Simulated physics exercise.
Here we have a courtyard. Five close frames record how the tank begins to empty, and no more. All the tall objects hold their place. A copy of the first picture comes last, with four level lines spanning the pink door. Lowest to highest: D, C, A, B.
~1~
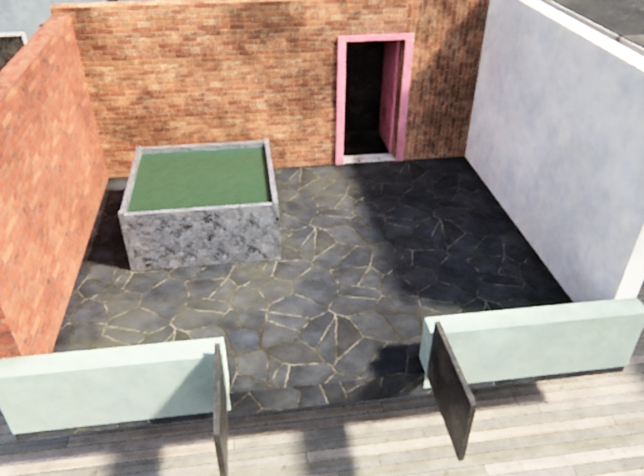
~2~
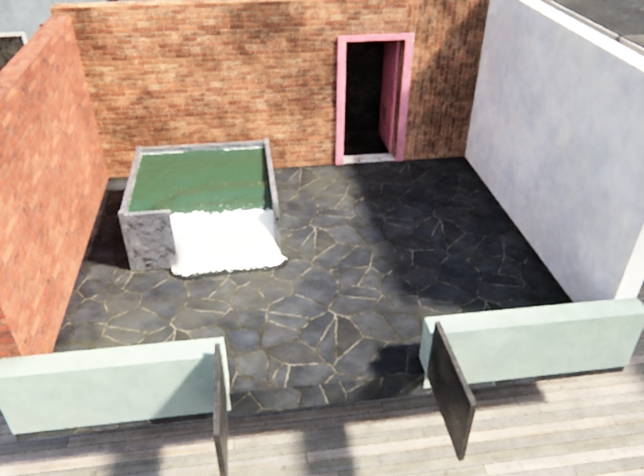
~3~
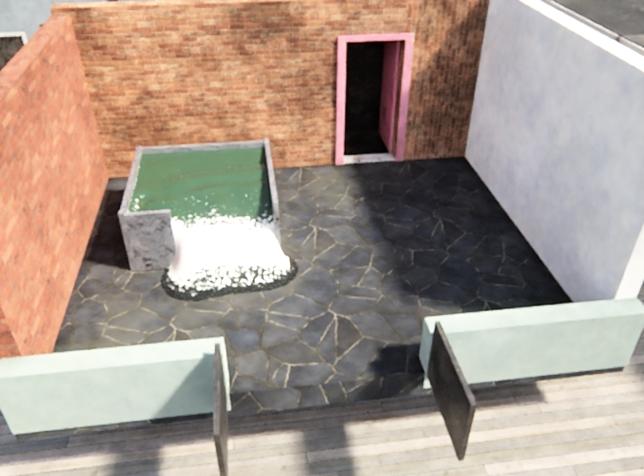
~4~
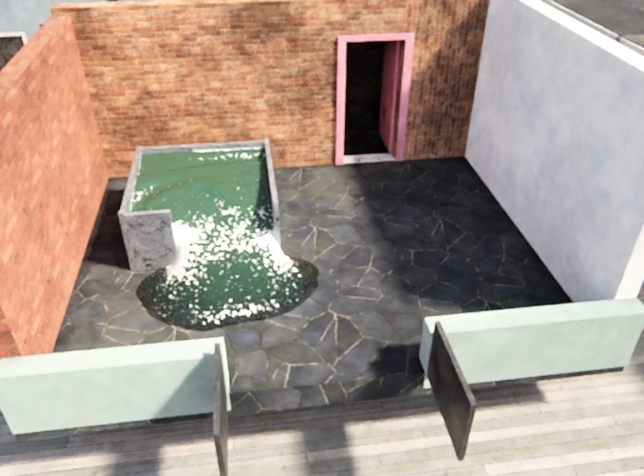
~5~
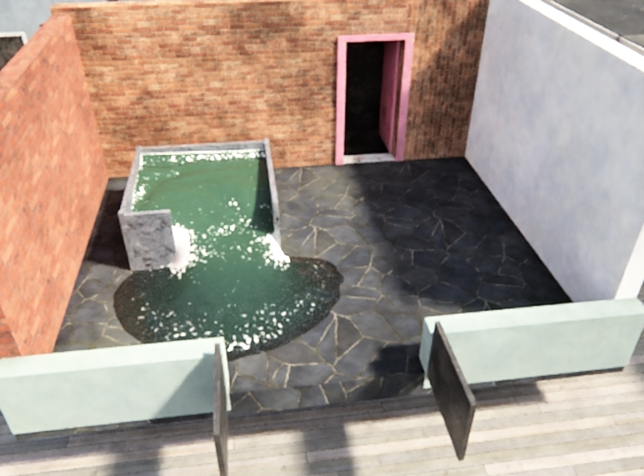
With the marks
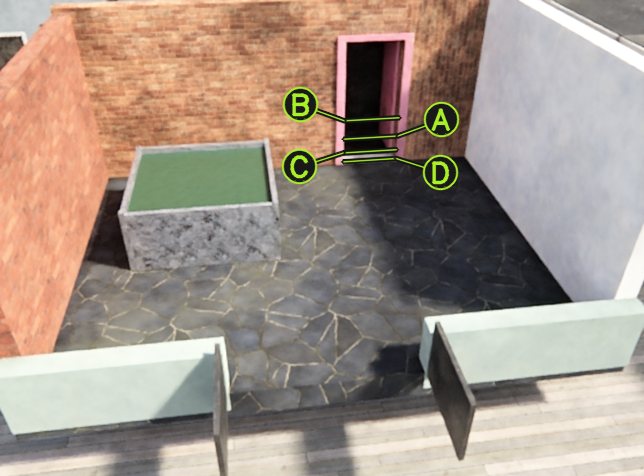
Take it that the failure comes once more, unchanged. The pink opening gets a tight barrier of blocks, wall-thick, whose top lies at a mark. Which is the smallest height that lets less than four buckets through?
D.
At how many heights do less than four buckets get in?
All of them.
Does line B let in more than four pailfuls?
No, not at all.
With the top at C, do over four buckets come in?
No, not at all.
On the marked copy, A at (371, 137); B at (372, 119); C at (370, 151); D at (369, 160); from the bottom up D, C, A, B.
With A, nothing gets over.
With B, nothing gets over.
With C, nothing gets over.
With D, a splash gets over, under a bucket.
